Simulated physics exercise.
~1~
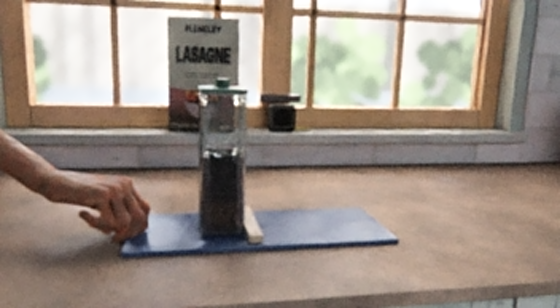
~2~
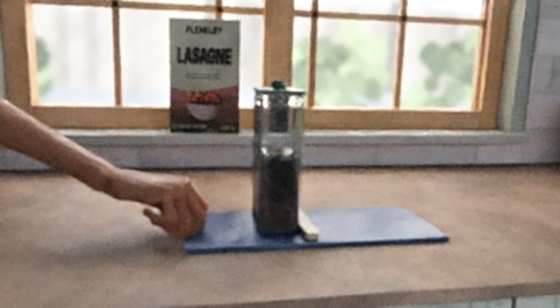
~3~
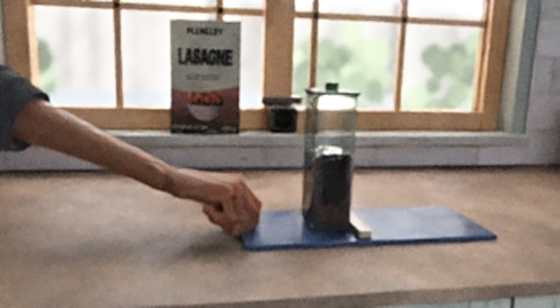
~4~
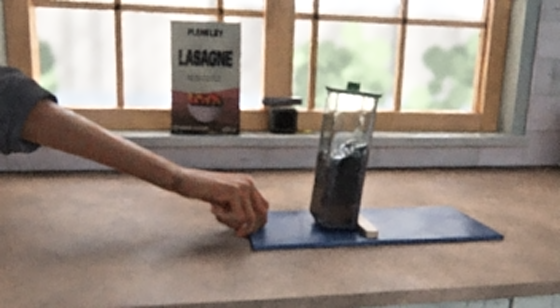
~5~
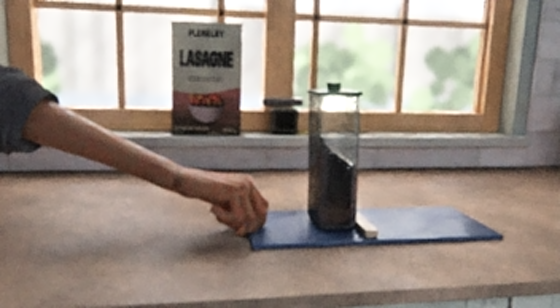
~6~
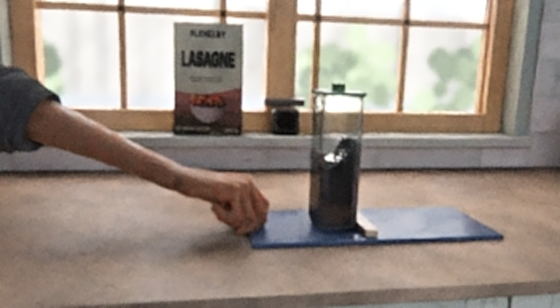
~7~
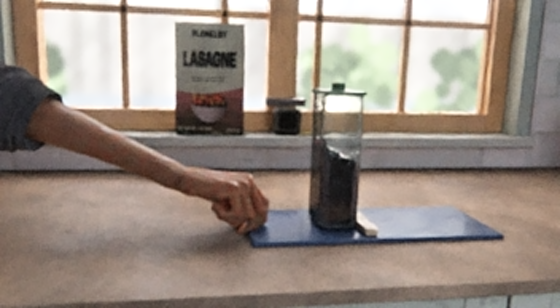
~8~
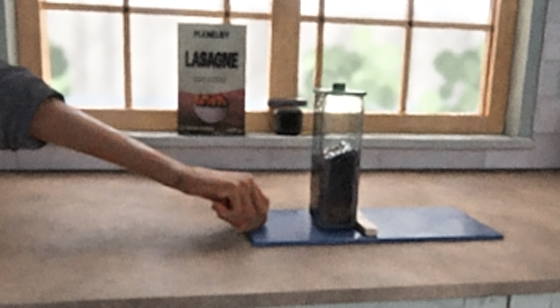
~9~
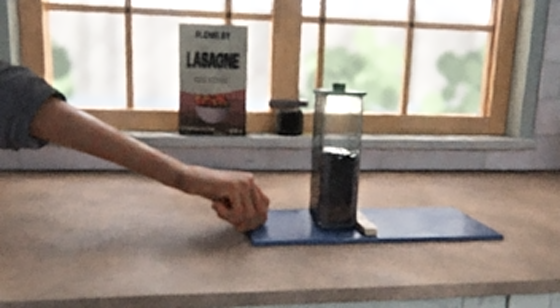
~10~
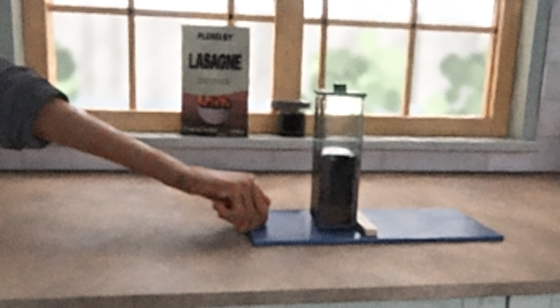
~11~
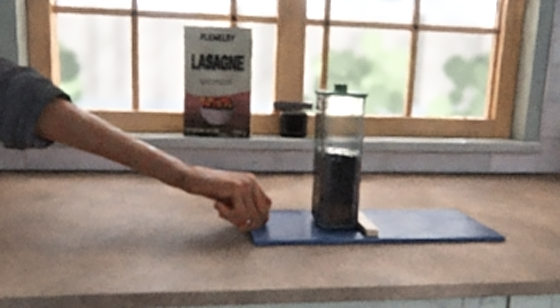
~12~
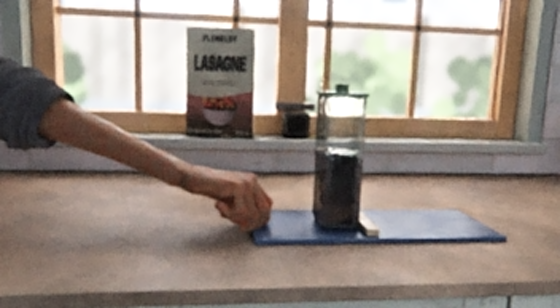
A tall bottle of dark liquid sliding right on a hand-pushed board tips briefly, then settles upright.
